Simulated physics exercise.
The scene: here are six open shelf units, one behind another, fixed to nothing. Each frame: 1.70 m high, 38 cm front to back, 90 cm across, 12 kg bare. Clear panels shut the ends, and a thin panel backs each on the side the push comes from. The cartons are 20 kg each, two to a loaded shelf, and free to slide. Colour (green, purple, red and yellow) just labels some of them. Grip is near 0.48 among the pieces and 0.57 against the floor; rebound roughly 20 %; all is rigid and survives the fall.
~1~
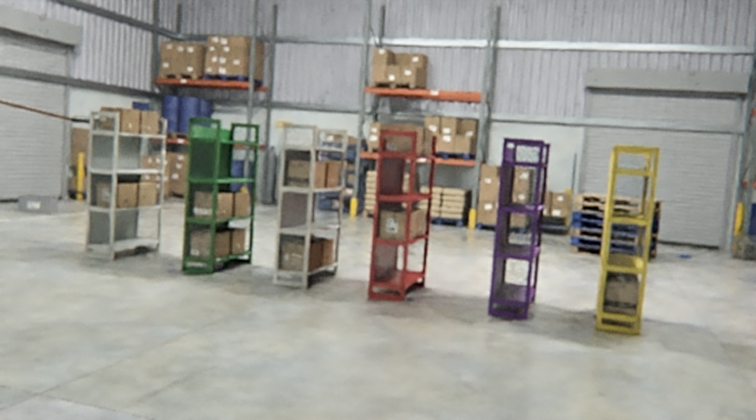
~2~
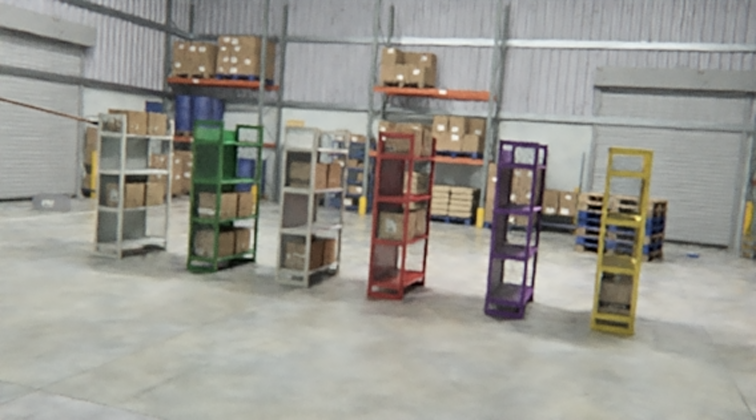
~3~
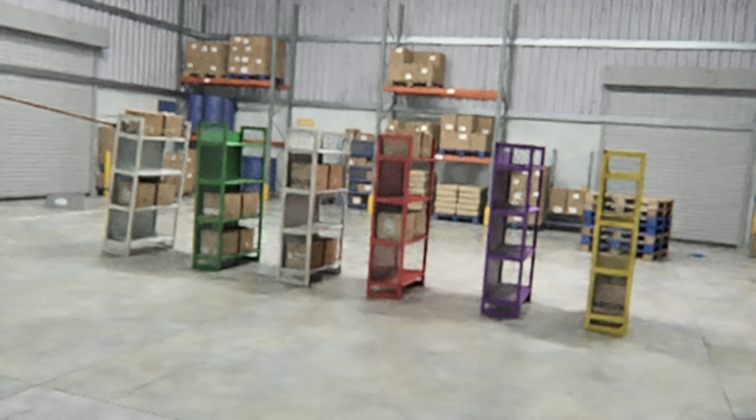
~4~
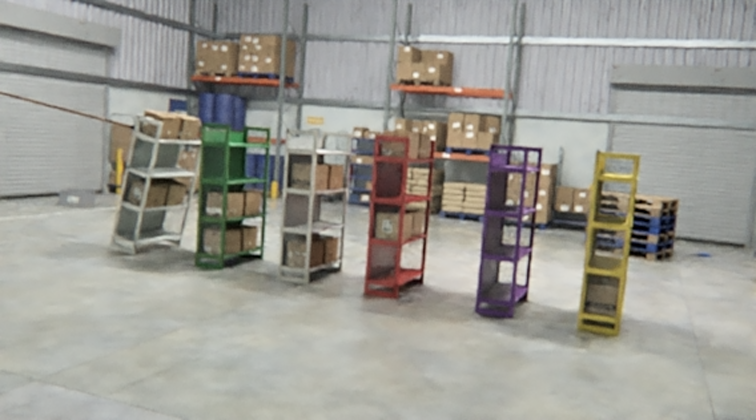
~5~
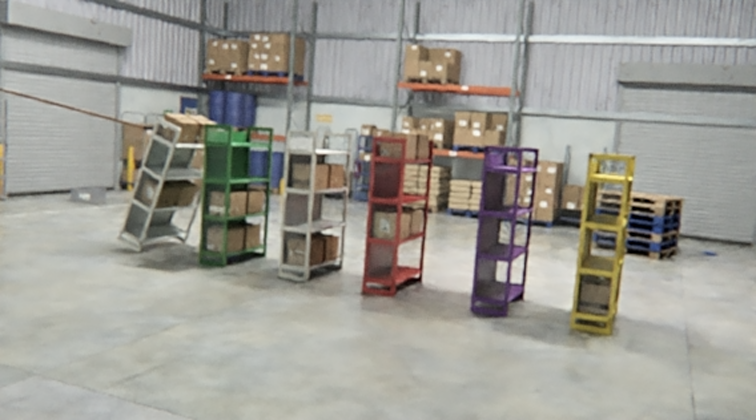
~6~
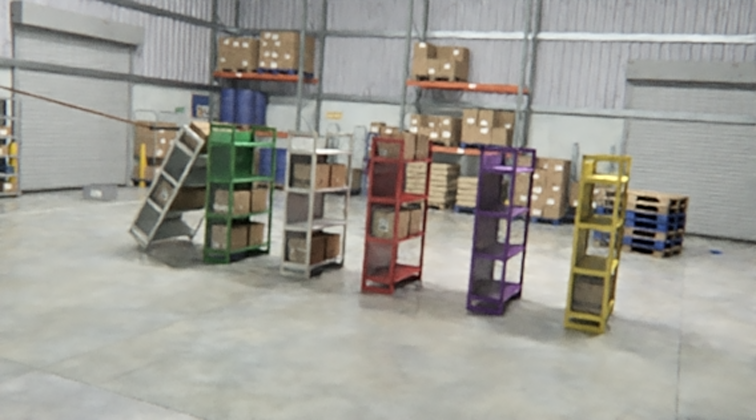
In a warehouse with boxes stacked on racks behind, a thin pole reached in from the left and pushed the first of six open shelf units, which tilted steeply rightward while the others stayed upright.
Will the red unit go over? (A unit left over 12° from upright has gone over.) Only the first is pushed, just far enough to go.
The red unit falls.
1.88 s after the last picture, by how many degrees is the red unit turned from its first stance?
About 25°.
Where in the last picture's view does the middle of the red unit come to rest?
Near (490, 259).
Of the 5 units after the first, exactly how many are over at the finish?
It comes to 5.
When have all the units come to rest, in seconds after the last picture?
At about 3.5 s.
Then, 0.34 s later than the last frame, 4 cartons spilt or dropped; 1 of the 5 other units over; red unit unmoved; green unit tilted 18°.
Then, 0.78 s later than the last frame, 6 cartons spilt or dropped; 2 of the 5 other units over; red unit unmoved; green unit tilted 38°.
Then, 1.88 s later than the last frame, 8 cartons spilt or dropped; 3 of the 5 other units over; red unit tilted 27°; green unit tilted 59°.
Then, 2.50 s later than the last frame, 12 cartons spilt or dropped; 5 of the 5 other units over; red unit tilted 69°; yellow unit tilted 67°.
When it is over, 12 cartons spilt or dropped; 5 of the 5 other units over; red unit tilted 69°; yellow unit lying flat; purple unit tilted 67°. Not one is left standing. In pixels of the last frame, middles, red unit near (490, 259), yellow unit near (706, 320).
